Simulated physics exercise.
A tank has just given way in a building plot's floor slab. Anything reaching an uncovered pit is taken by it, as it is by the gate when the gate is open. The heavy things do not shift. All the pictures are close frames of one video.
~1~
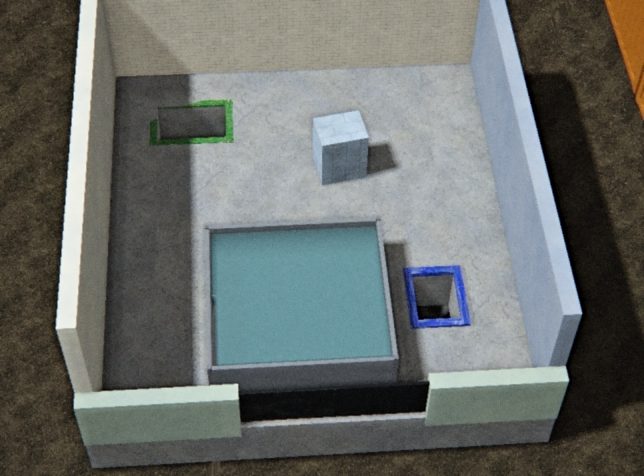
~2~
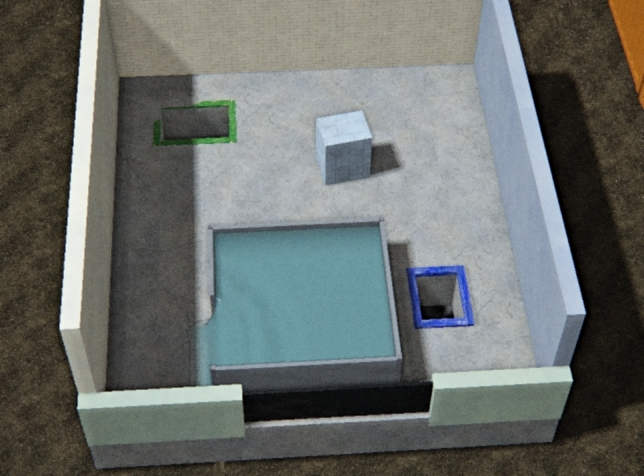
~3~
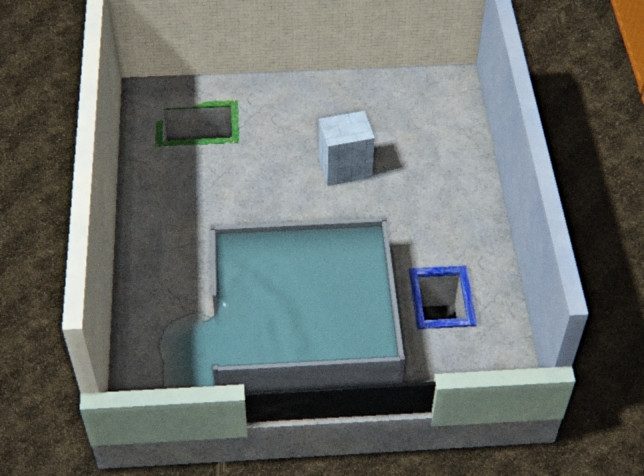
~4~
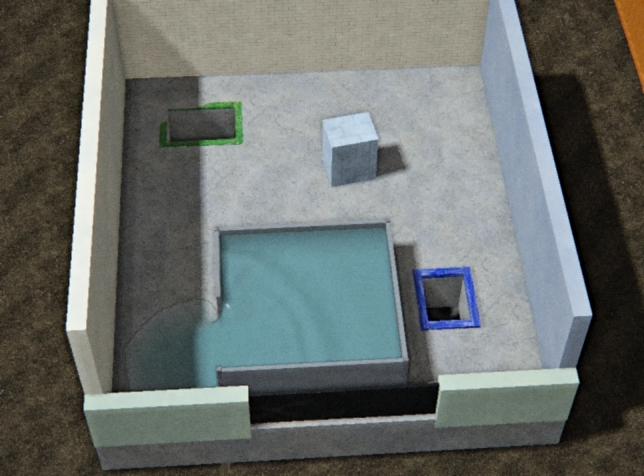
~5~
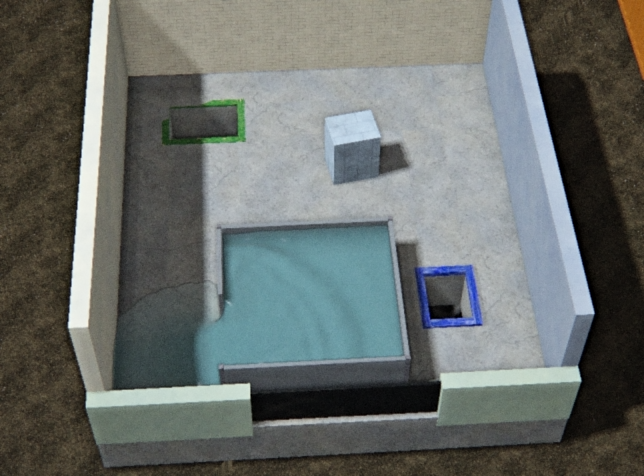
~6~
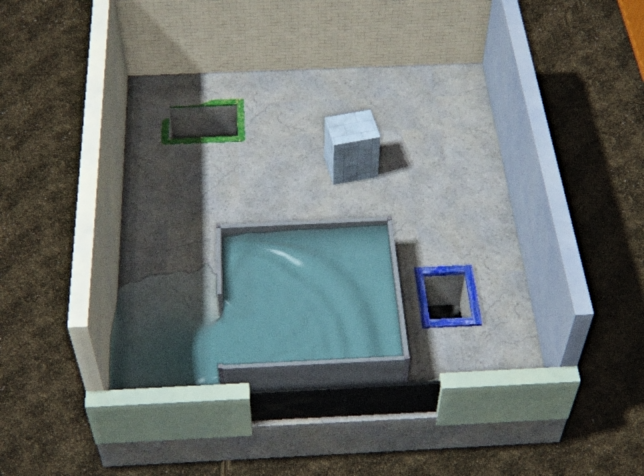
Teal water pouring from a gap in the left side of a square tank and spreading across a walled grey floor.
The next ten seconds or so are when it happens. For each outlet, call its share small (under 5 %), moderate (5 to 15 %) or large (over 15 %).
The gate - small, the blue pit - small, the green pit - large.
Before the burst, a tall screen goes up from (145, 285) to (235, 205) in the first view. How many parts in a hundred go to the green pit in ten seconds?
Green: 15 %.
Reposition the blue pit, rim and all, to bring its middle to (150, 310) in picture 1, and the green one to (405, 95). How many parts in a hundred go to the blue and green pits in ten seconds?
Split: Blue 40 %, green 4 %.
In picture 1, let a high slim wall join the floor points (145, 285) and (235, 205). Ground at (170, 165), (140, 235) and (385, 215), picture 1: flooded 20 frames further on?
First submerged, second submerged, third spared.
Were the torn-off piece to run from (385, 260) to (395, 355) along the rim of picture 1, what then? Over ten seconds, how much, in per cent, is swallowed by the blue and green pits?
I'd say the blue pit gets around 35 percent and the green pit around 6 percent.
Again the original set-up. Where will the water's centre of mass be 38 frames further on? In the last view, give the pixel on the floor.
Estimate: (277, 271).
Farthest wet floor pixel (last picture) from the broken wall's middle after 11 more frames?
Close to (126, 132).
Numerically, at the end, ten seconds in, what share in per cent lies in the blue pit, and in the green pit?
In turn 0 and 24 per cent.
A moment on, water covers 15 % of the floor; the gate 0 %, the blue pit 0 %, the green pit 0 %.
Next, water covers 25 % of the floor; the gate 0 %, the blue pit 0 %, the green pit 0 %.
Then, water covers 55 % of the floor; the gate 0 %, the blue pit 0 %, the green pit 5 %.
Later, water covers 80 % of the floor; the gate 0 %, the blue pit 0 %, the green pit 15 %.
In the end, water covers 100 % of the floor; the gate 0 %, the blue pit 0 %, the green pit 24 %.
